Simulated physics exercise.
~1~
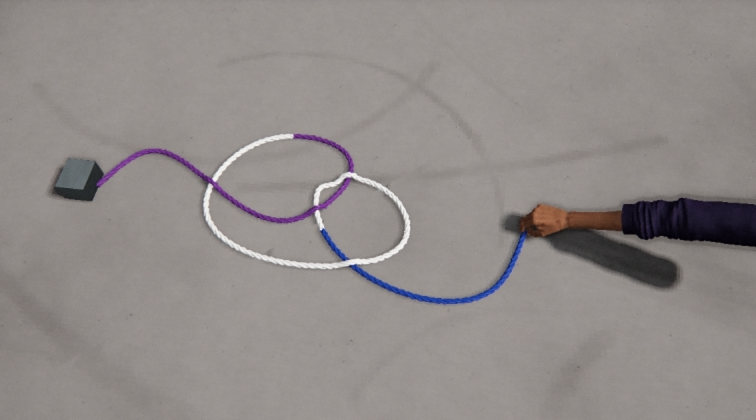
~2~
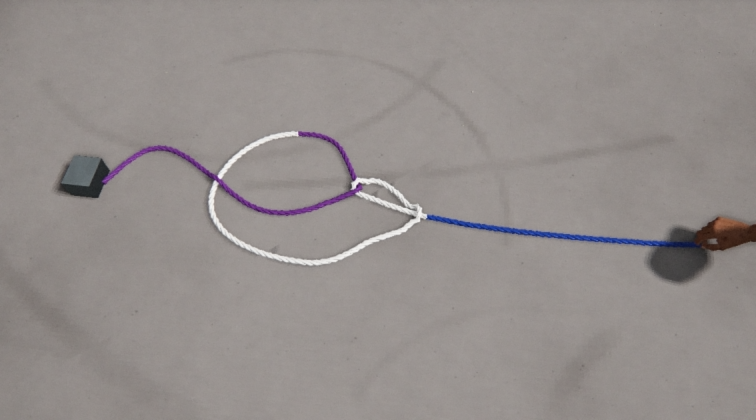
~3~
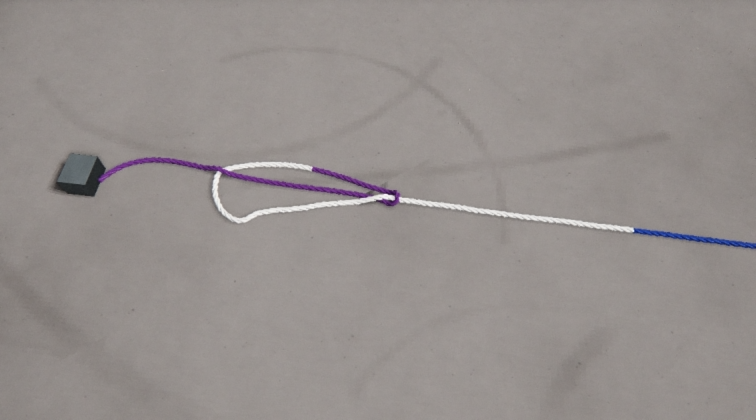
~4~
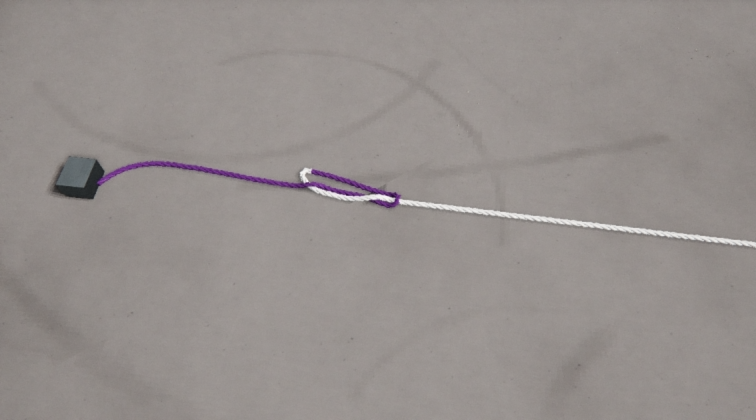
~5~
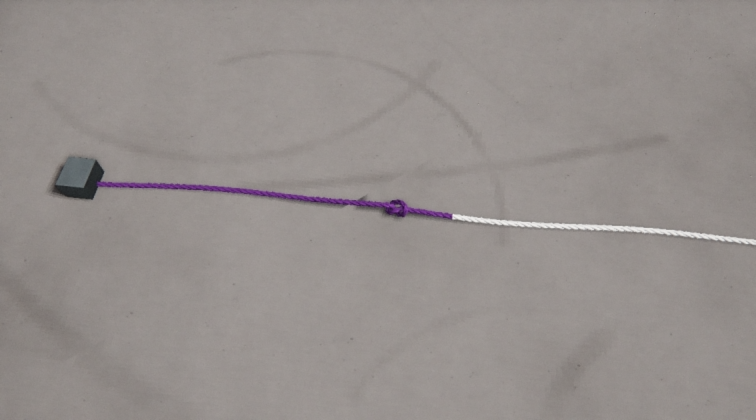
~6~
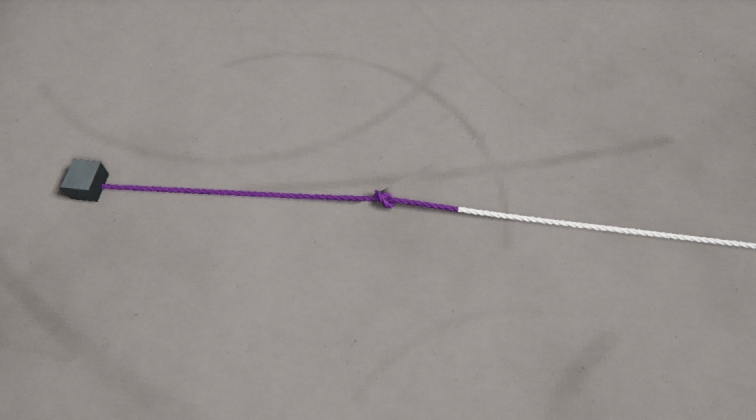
The clip opens on a gray floor where a purple, white and blue rope lies in overlapping loops, its left end fixed to a small dark block and its right end held by a hand in a dark sleeve. The hand carries the blue end to the right, pulling that section straight and narrowing the smaller loop. As the hand leaves view, the white section stretches out and the remaining large loop flattens. It then shrinks to a short, slim loop near the middle. Finally the loop closes, leaving a small purple knot jammed in the nearly straight rope.
